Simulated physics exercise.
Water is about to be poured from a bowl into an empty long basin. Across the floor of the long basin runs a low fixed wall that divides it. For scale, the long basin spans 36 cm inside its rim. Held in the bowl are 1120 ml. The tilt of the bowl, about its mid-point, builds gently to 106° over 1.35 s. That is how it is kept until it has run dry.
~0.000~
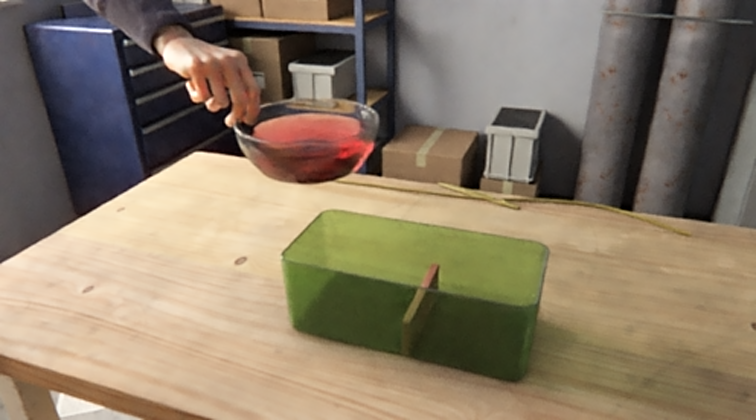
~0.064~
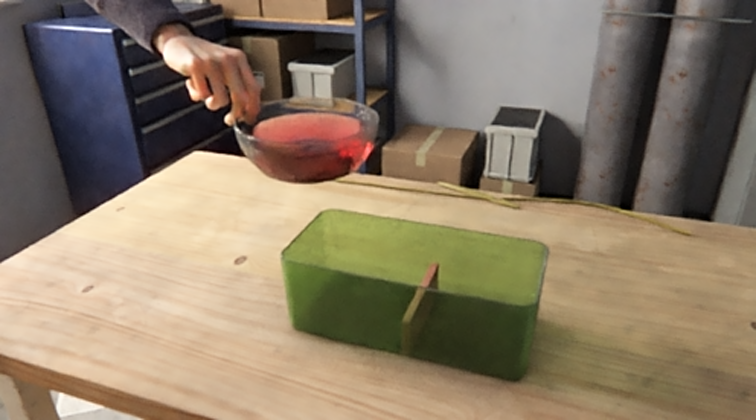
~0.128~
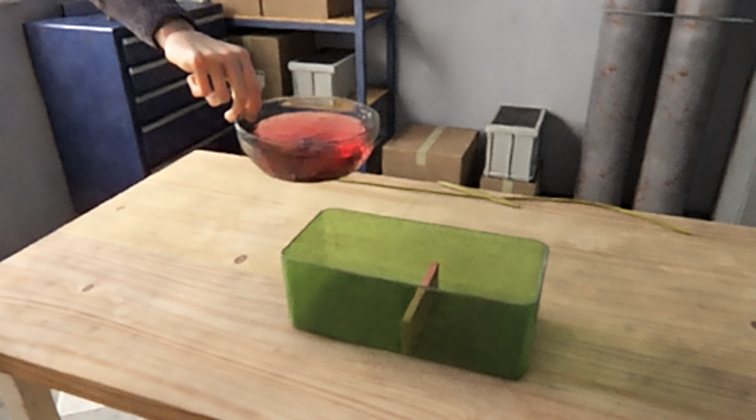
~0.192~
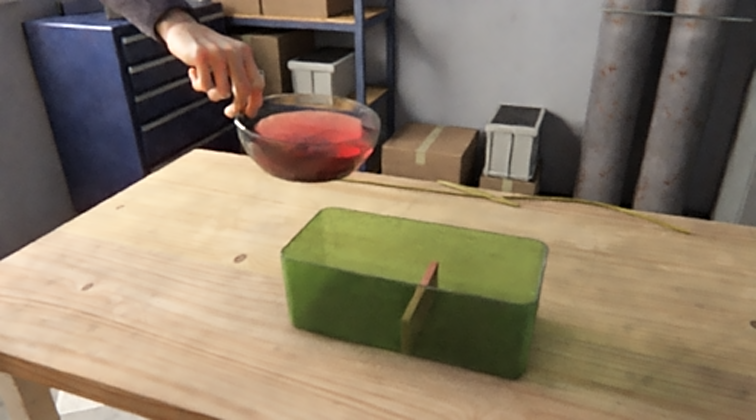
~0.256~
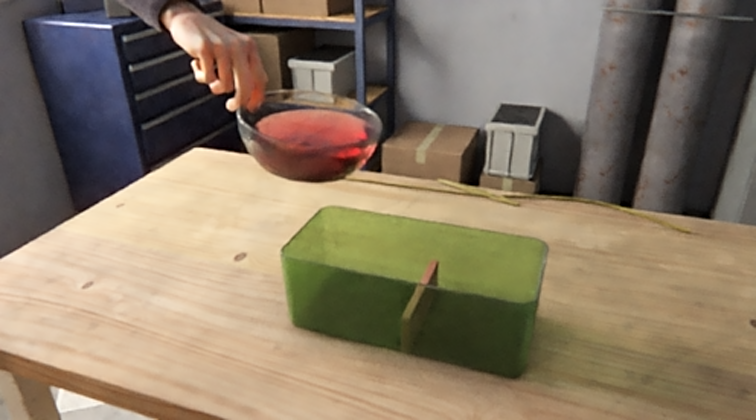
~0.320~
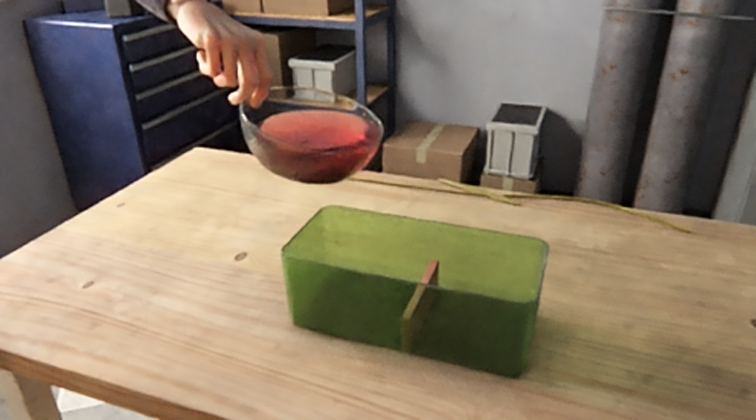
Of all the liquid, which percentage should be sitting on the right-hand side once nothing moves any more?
Around 42 per cent should be sitting there.
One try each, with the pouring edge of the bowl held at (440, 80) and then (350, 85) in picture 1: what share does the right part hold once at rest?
It comes to 95 per cent, and then 25 per cent.
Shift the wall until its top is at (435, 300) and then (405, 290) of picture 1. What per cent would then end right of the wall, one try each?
25 per cent first, 65 per cent second.
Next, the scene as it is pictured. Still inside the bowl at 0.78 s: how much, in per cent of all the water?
Still held: Roughly 38 % of the total.
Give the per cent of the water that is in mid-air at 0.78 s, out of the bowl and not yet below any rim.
Around 32 in a hundred.
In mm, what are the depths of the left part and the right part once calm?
Left part about 22 mm deep, right part about 20 mm deep.
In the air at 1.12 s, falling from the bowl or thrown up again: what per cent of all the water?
Close to 4 %.
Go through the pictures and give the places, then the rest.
In the first frame, it leans 0°; its right rim is at (373, 128); the water meets the walls at (253, 126) and (371, 139); the long basin's rim runs from (303, 233) to (543, 276); the wall's top is at (422, 291).
In the second frame, it leans 1°; its right rim is at (373, 128); the water meets the walls at (254, 125) and (371, 139).
In the third frame, it leans 2°; its right rim is at (374, 129); the water meets the walls at (254, 124) and (372, 140).
In the fourth frame, it leans 5°; its right rim is at (375, 132); the water meets the walls at (255, 122) and (372, 140).
In the fifth frame, it leans 9°; its right rim is at (377, 136); the water meets the walls at (256, 121) and (375, 139).
In the sixth frame, it leans 14°; its right rim is at (378, 142); the water meets the walls at (259, 121) and (377, 139).
After 0.78 s the tilt is 66° and 39 per cent is still to pour, 9 is left of the wall and 20 right of it.
After 1.12 s the tilt is 98° and 1 per cent is still to pour, 53 is left of the wall and 42 right of it.
After 1.47 s the tilt is 106° and 0 per cent is still to pour, 57 is left of the wall and 42 right of it.
After 1.85 s the tilt is 106° and 0 per cent is still to pour, 57 is left of the wall and 42 right of it.
In the end 57 per cent lies left of the wall, 42 right of it and 1 outside.
